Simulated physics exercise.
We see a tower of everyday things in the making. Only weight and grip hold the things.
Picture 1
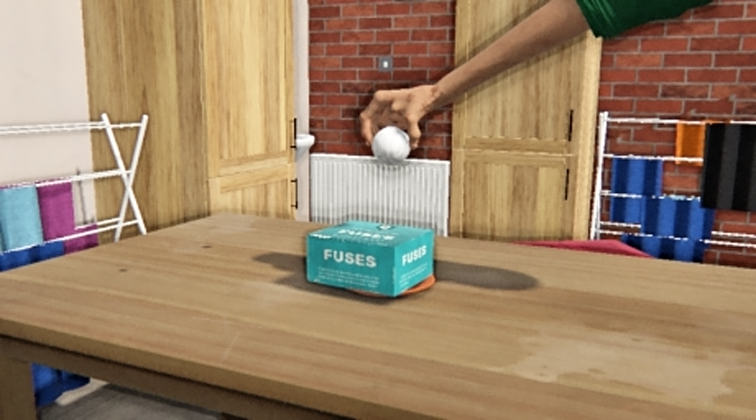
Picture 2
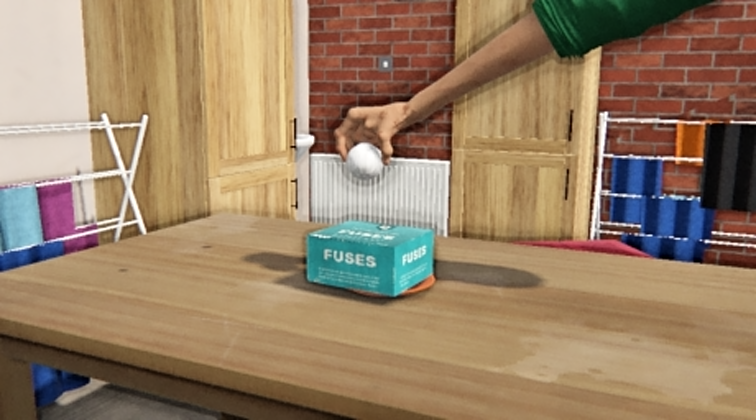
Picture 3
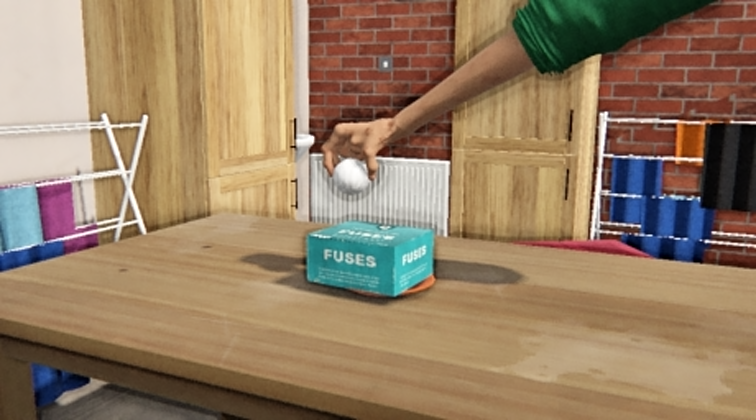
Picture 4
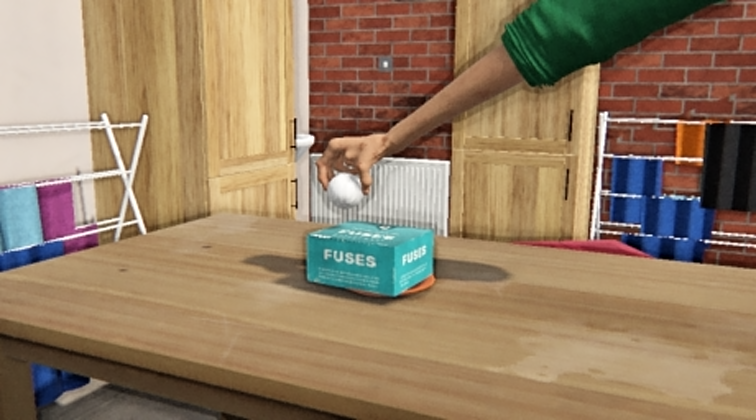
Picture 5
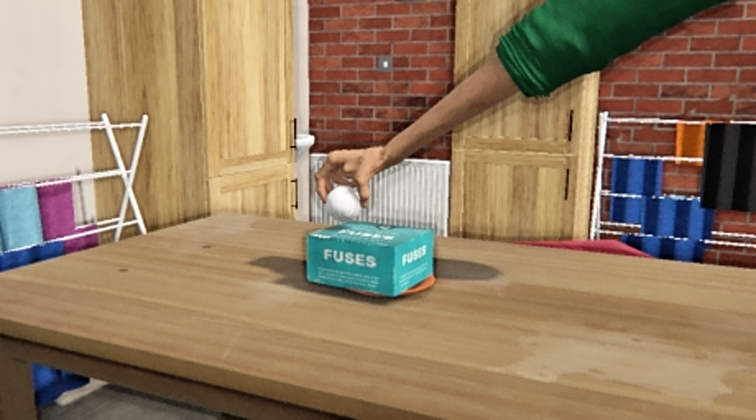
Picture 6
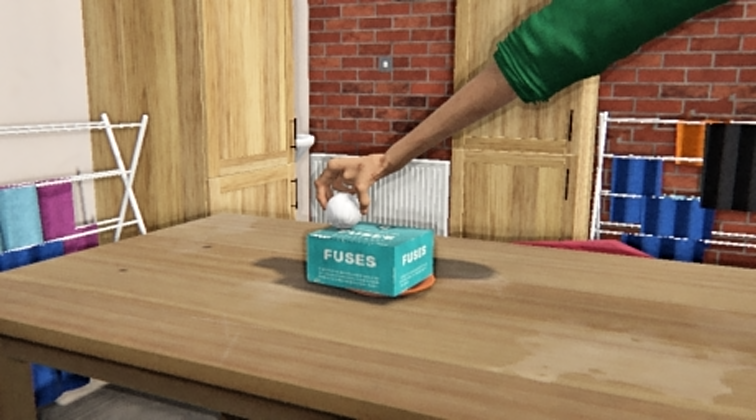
To begin with, a hand reaching in from the upper right holds a round white object above a teal box of fuses on a wooden table. The hand carries it down and to the left, then lowers it more slowly until it sits on top of the box, fingers still gripping it.
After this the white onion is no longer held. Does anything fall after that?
As it turns out, it stays up.
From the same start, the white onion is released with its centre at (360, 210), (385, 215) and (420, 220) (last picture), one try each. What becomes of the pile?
First, it stays up; second, it holds; third, it comes apart.
Then, 0.20 s later than the last frame, all is still.
Then, 0.40 s later than the last frame, white onion resting near (344, 211).
When it is over, all 3 as before. End places, in pixels of the last picture, white onion near (344, 211). The pile holds.
